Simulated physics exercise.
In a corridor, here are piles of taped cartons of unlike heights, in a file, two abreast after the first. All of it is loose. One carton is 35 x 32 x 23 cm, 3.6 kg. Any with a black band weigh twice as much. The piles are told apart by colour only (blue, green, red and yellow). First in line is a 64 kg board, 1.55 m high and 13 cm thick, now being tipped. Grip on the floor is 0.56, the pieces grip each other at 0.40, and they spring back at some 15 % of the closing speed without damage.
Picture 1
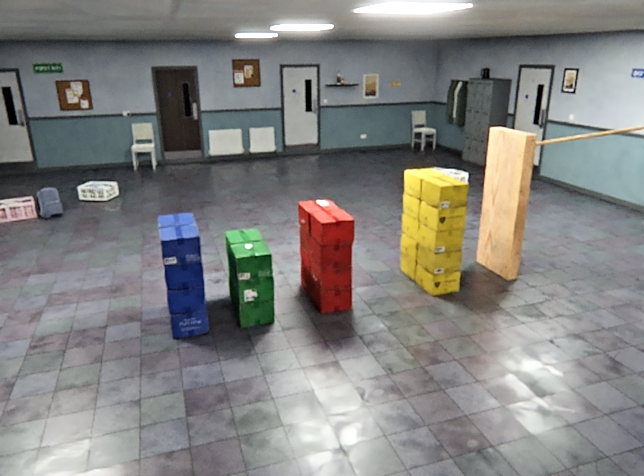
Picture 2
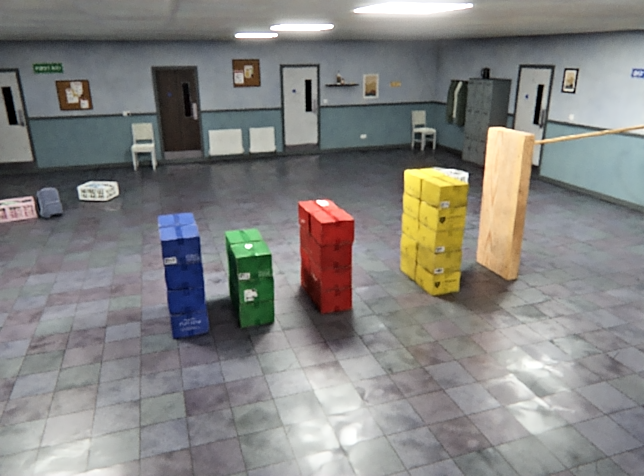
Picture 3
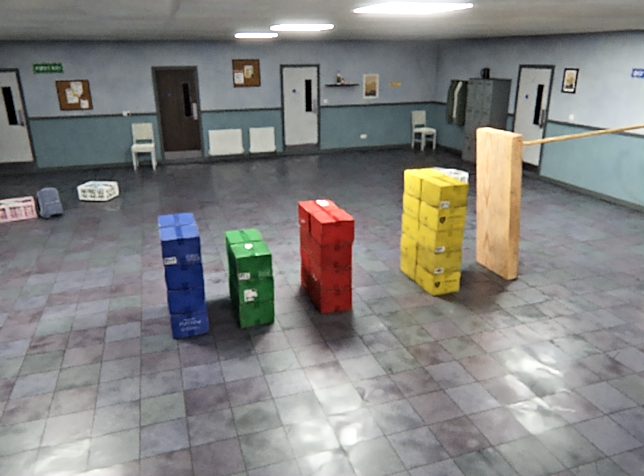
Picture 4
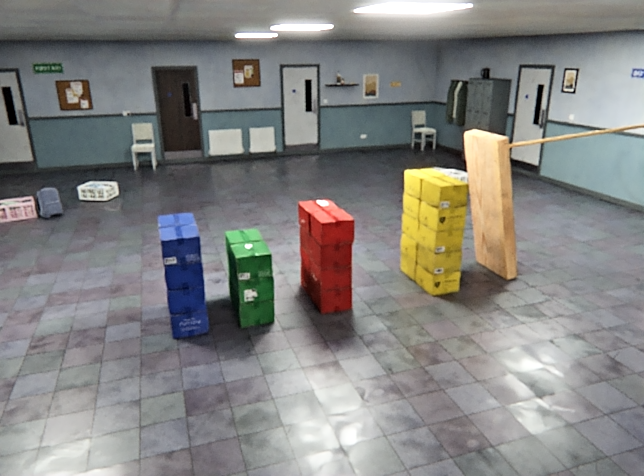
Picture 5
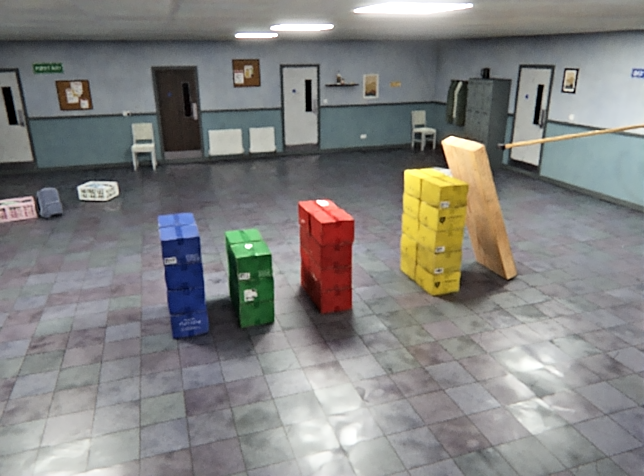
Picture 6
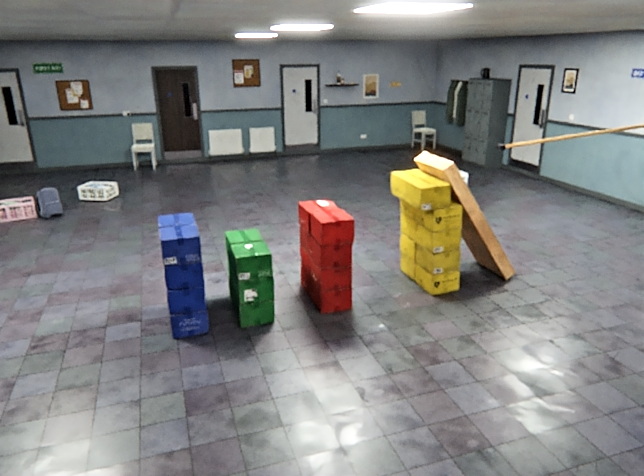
A tall wooden board was pushed by a pole from the right and tilted left onto the yellow stack, shifting its top cartons, while the red, green and blue stacks stayed still.
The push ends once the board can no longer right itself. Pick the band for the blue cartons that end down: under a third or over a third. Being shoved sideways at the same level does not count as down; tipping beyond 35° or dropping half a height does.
Under a third of them.
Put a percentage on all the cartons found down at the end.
Near 50 per cent.
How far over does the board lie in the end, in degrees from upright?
About 70°.
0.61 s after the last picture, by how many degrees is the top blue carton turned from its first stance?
Some 0°.
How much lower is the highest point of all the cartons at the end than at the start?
About 25 cm.
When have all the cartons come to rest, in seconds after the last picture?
Around 1.5 s.
Then, 0.33 s on from the sixth picture, board 52° from upright; none of the 8 blue cartons down (2 of 32 in all colours); top blue carton unmoved; top yellow carton tipped 26°, 15 cm lower.
Then, 0.61 s on from the sixth picture, board 72° from upright; none of the 8 blue cartons down (10 of 32 in all colours); top blue carton unmoved; top yellow carton tipped 26°, 34 cm lower.
Finally, board 70° from upright; none of the 8 blue cartons down (16 of 32 in all colours); top blue carton unmoved; top red carton tipped 35°, 16 cm lower. That is 0 per cent. Seen by the last camera, middles, top blue carton near (180, 244), top red carton near (269, 251).
